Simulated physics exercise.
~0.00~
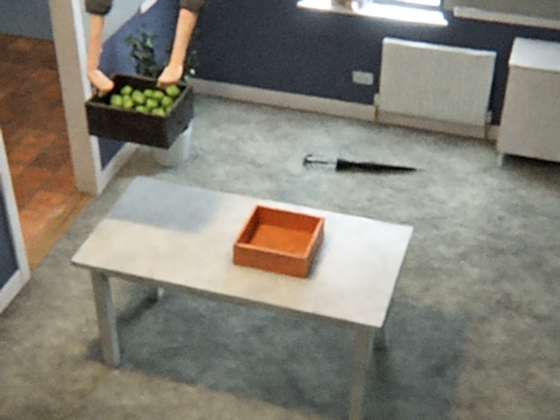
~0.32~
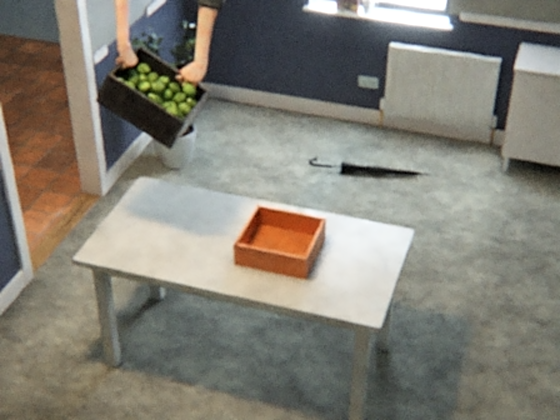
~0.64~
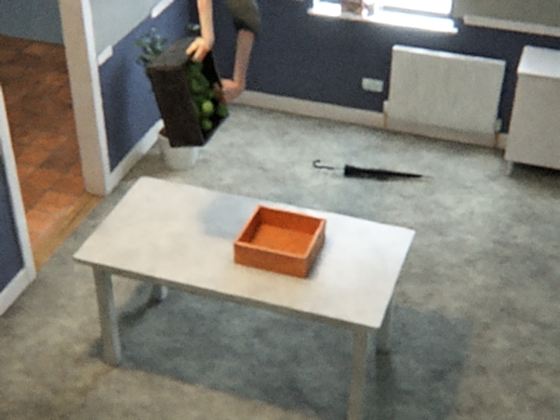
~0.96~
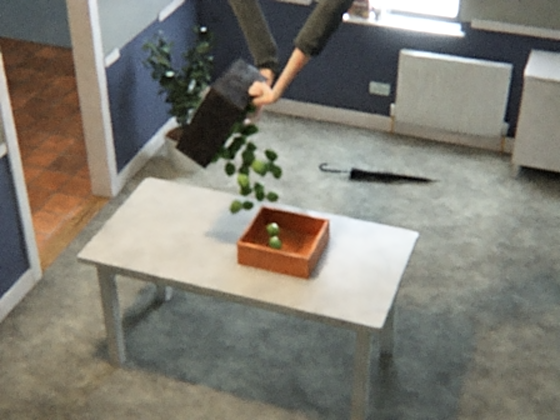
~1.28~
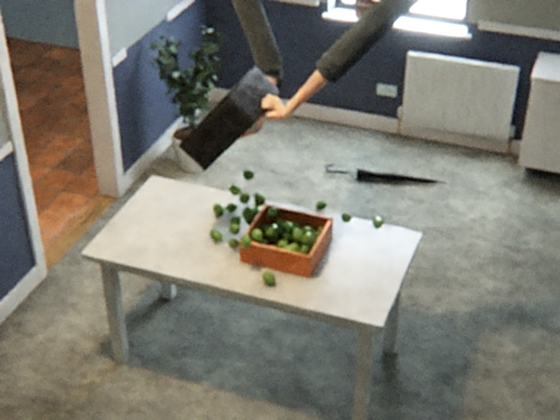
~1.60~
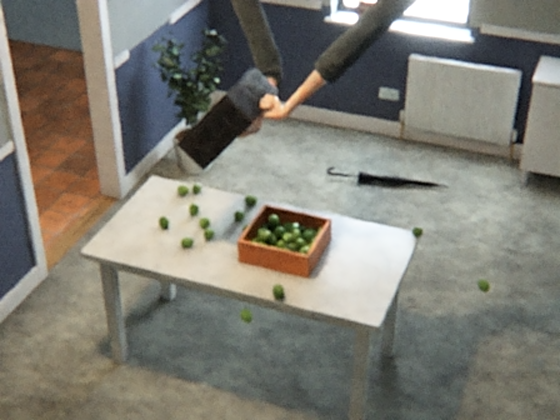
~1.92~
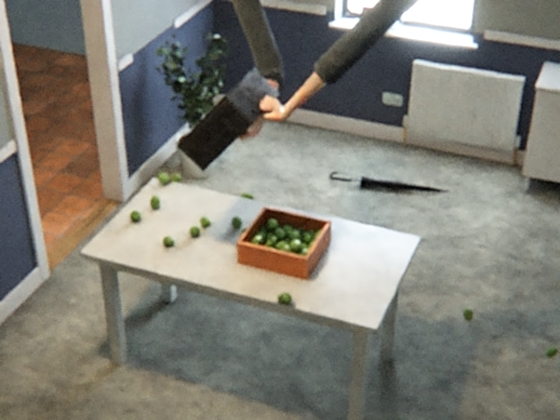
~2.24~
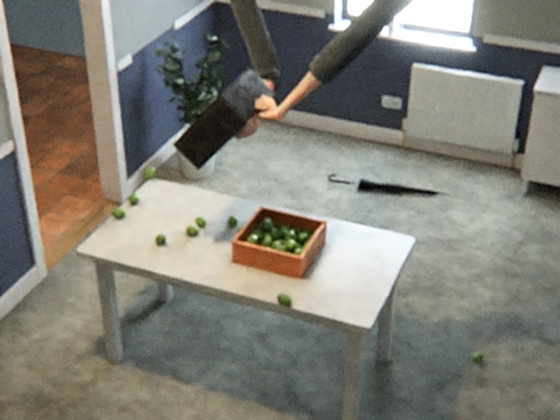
At first, a pair of hands holds a black tote full of green limes beyond the far left corner of a pale table, where an orange tray sits empty. The hands lift the tote and tip it steeply to the right as they bring it over the table. Limes tumble out in a stream, the first ones landing in the tray. The rest pour down, and several bounce or roll across the tabletop, some dropping to the floor. At the end, the upturned tote hangs still, most limes rest in the tray, and others lie scattered outside it.
